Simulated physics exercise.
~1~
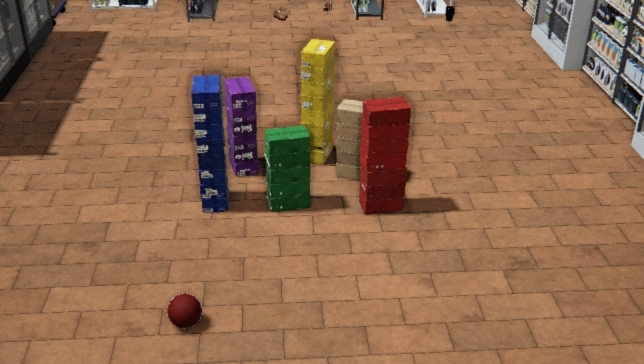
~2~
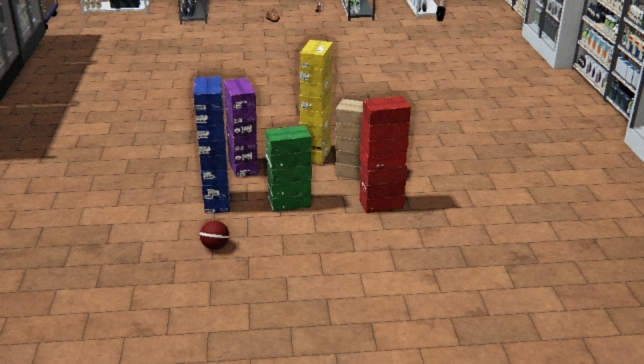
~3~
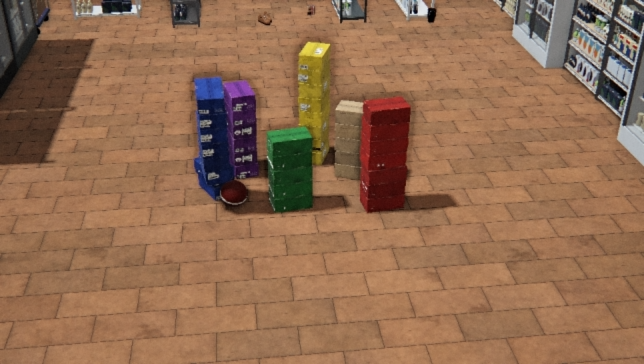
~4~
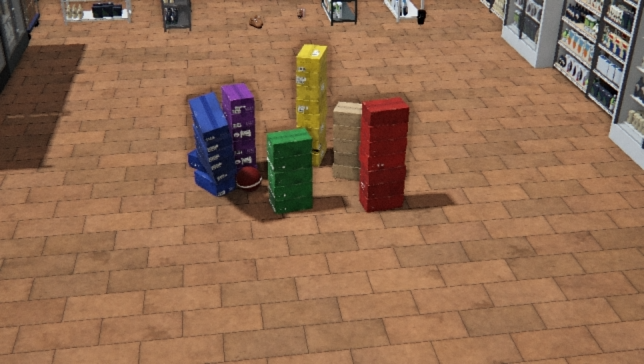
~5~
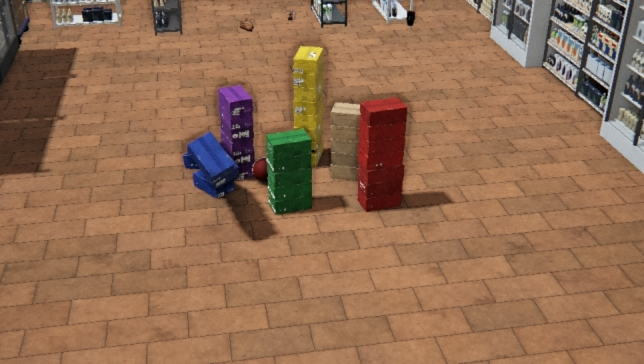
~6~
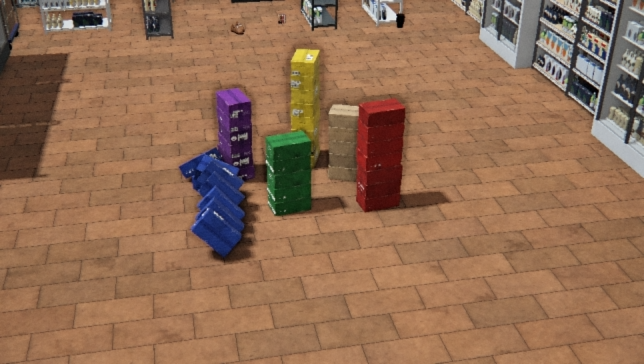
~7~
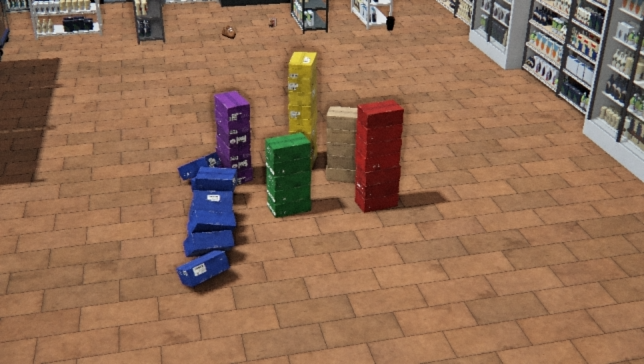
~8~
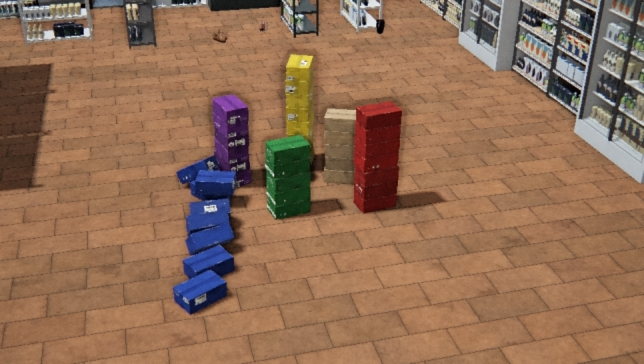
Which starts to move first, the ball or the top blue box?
The ball starts to move first, rolling up to the stacks before the top blue box begins to tip over.
At first, a dark red ball lies in front of six stacks of coloured boxes on the tiled floor of a shop. It rolls away from the viewer, reaches the foot of the blue stack and slips in between the blue and green stacks. The blue stack leans over as the ball passes behind the green one and out of sight. Then the blue boxes topple toward the viewer and spill across the floor in a ragged line. The purple, yellow, green, tan and red stacks are all still standing at the end.
